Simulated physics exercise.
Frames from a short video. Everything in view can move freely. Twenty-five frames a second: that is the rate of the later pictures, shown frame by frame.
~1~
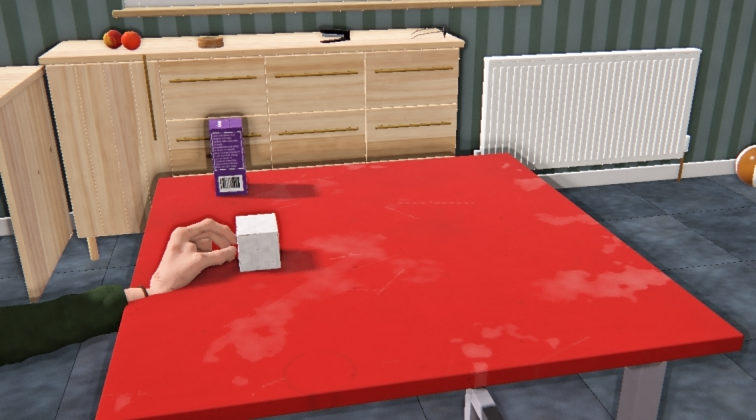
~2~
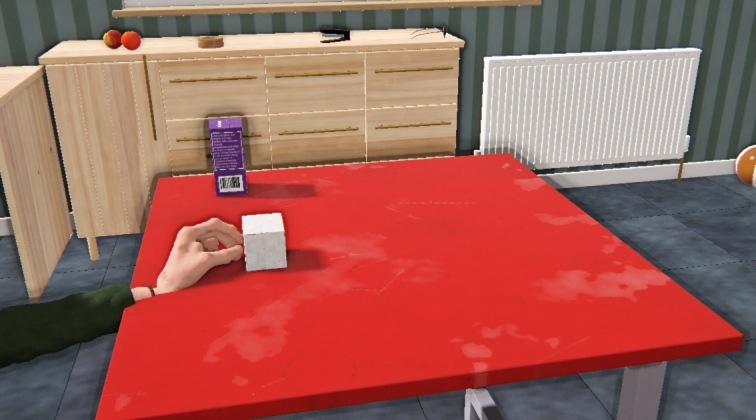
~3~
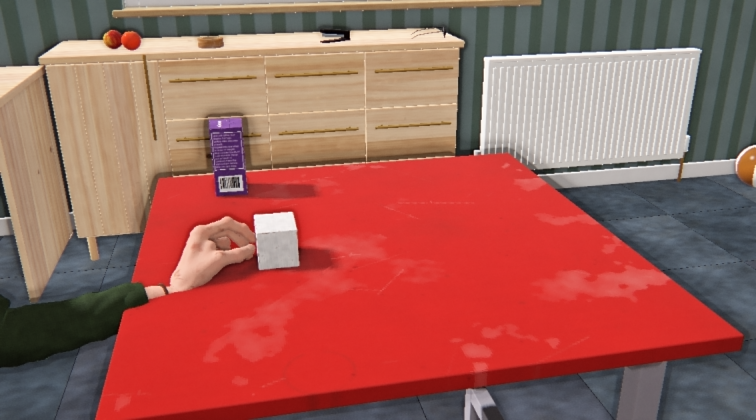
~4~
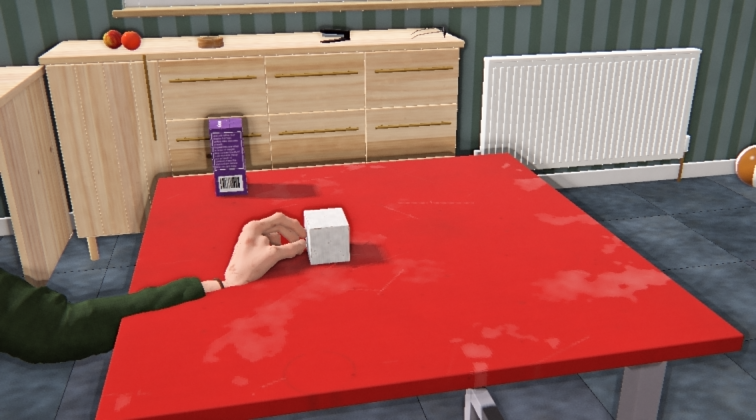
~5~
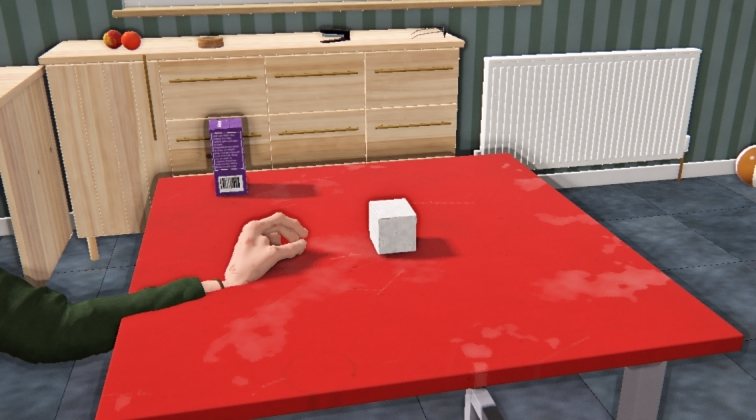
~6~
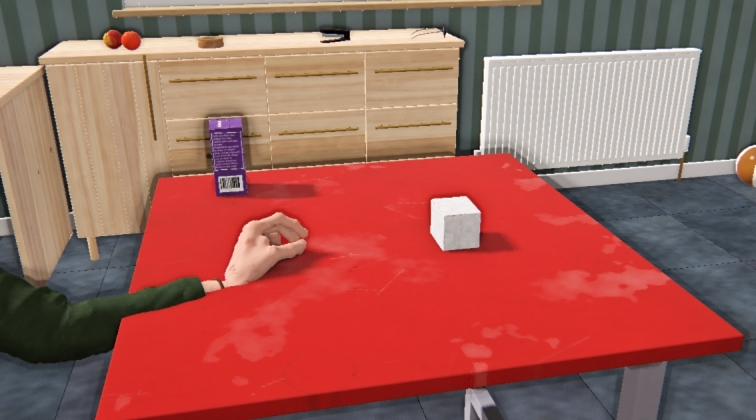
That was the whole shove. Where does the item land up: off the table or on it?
Turns out it is no longer on the table.
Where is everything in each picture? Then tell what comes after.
The first picture shows under the hand; white block (258, 242).
The second picture shows under the hand; white block (264, 242).
The third picture shows under the hand; white block (276, 240).
The fourth picture shows white block (327, 236).
The fifth picture shows white block (392, 226) moved about its own width.
The sixth picture shows white block (455, 223) moved well along.
Then, 0.20 s later than the last frame, white block now off the table.
Then, 0.40 s later than the last frame, things are still on the move.
Then, 0.60 s later than the last frame, as before.
When it is over, off the table, white block.
